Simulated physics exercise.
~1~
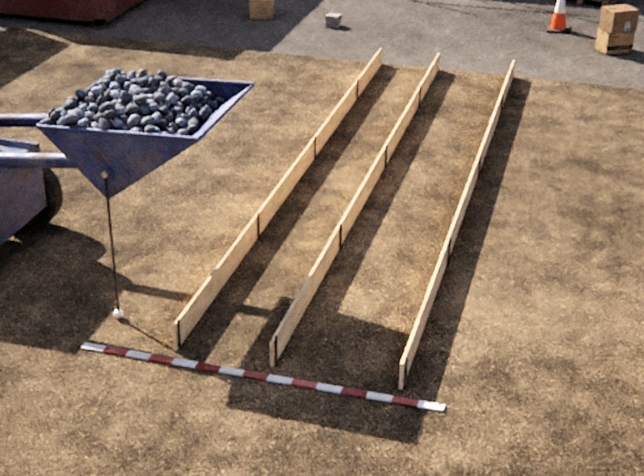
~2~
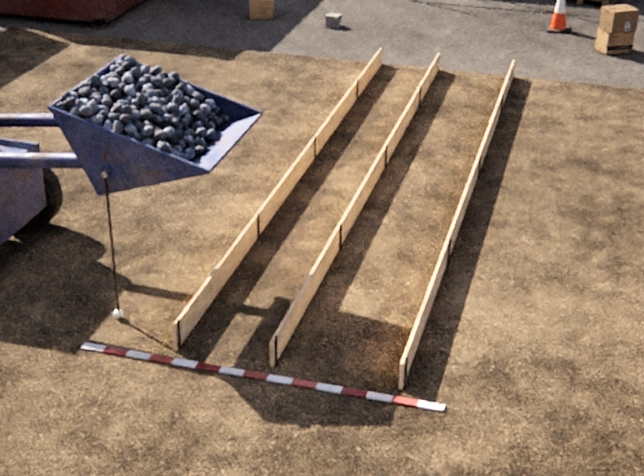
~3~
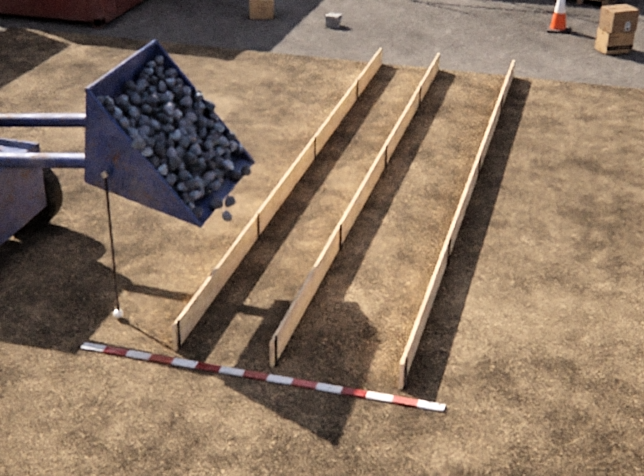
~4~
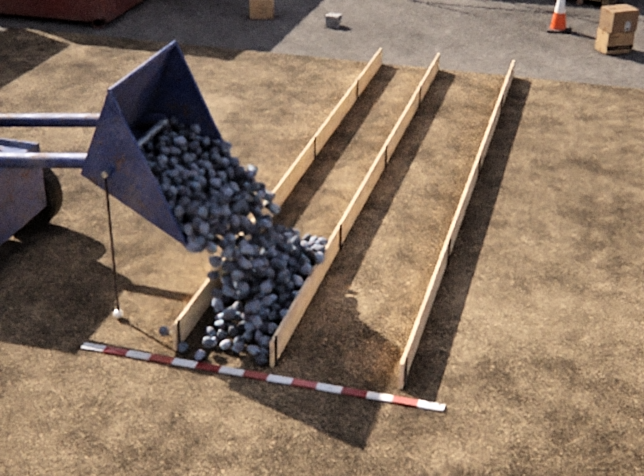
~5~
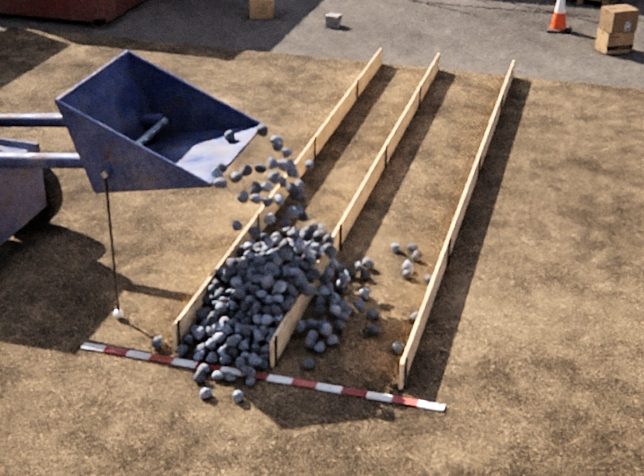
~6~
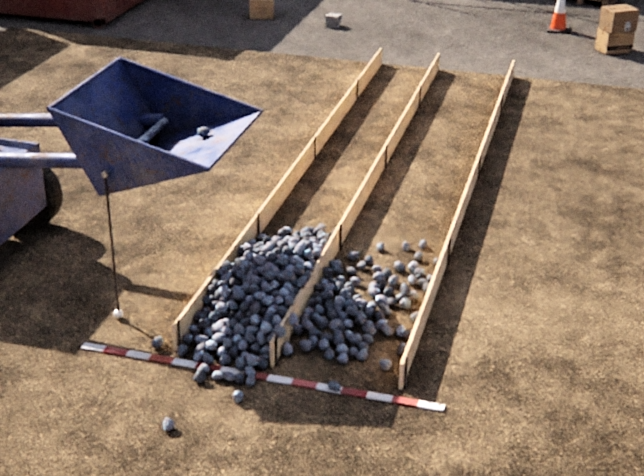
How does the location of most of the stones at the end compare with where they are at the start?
At the start the stones are heaped in the raised blue bucket, and by the end they lie on the ground lower and to the right, mostly in the left bay between the planks with some in the right bay.
